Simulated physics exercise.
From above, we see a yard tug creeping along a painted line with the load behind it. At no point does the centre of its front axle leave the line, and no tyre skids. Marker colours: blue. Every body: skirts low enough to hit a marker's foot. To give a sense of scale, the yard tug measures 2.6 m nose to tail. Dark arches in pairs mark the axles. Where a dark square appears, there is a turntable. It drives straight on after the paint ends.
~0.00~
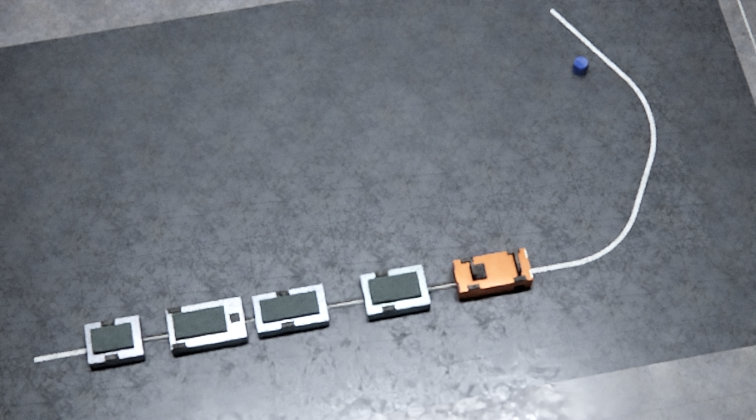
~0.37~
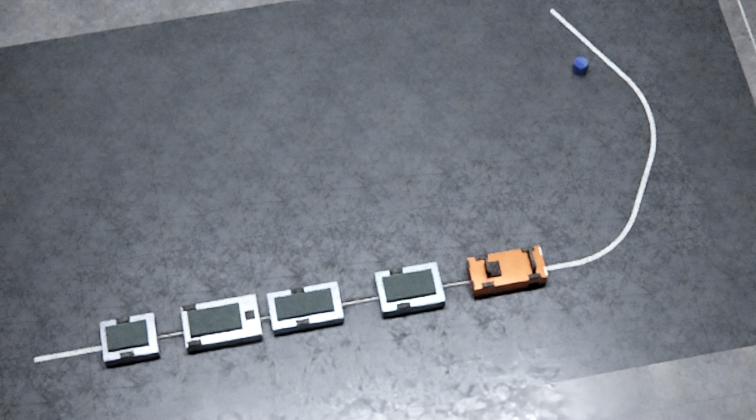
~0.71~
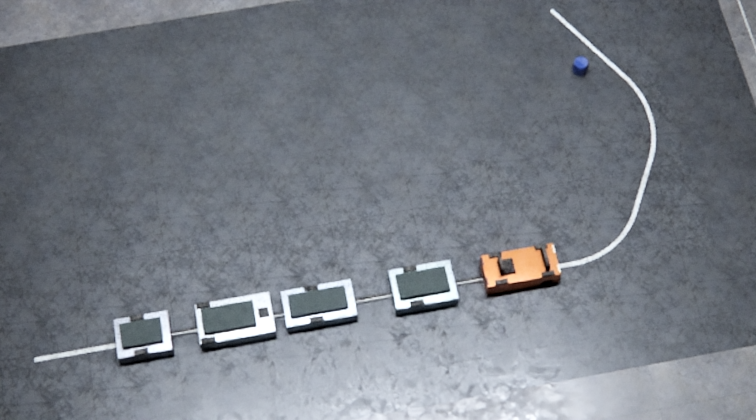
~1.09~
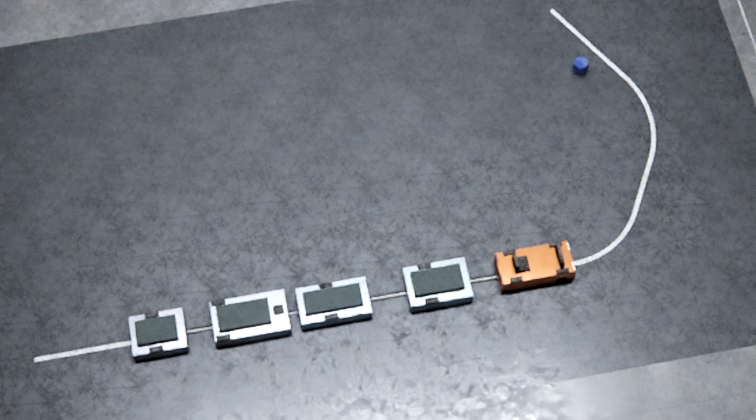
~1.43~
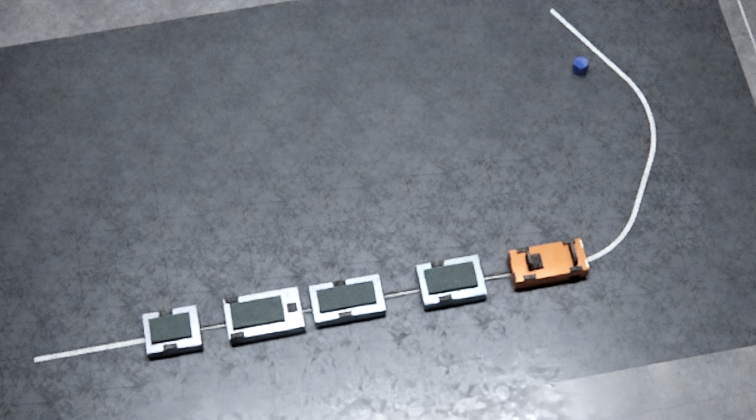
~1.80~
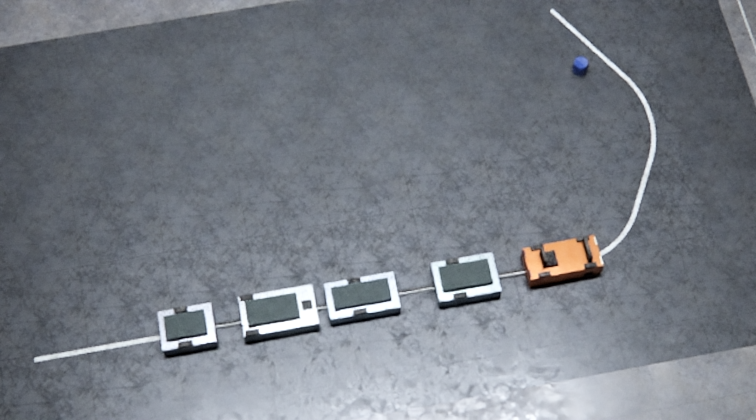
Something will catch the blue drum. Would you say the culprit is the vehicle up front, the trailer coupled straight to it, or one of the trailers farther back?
I would say the trailer coupled straight to it.
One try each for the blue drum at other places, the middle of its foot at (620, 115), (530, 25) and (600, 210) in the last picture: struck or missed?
One: Gets hit. Two: Gets hit. Three: Gets hit.
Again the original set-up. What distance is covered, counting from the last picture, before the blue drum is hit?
Roughly 13.0 metres more.
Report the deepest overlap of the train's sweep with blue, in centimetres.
For blue, it comes to around 95.
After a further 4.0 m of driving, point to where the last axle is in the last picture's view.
Approximate position: (290, 308).
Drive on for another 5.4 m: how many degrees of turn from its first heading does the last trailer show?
Angle of last trailer relative to start: About 0°.
After 6.9 s, the last axle is at (372, 293) of the last picture, on the line.
After 11.1 s, the last axle is at (506, 263) of the last picture, 25 cm off the line; the first trailer has hit blue.
After 12.0 s, the last axle is at (533, 251) of the last picture, 50 cm off the line.
After 22.3 s, the last axle is out of the picture, 30 cm off the line; 1 of 1 struck in all.
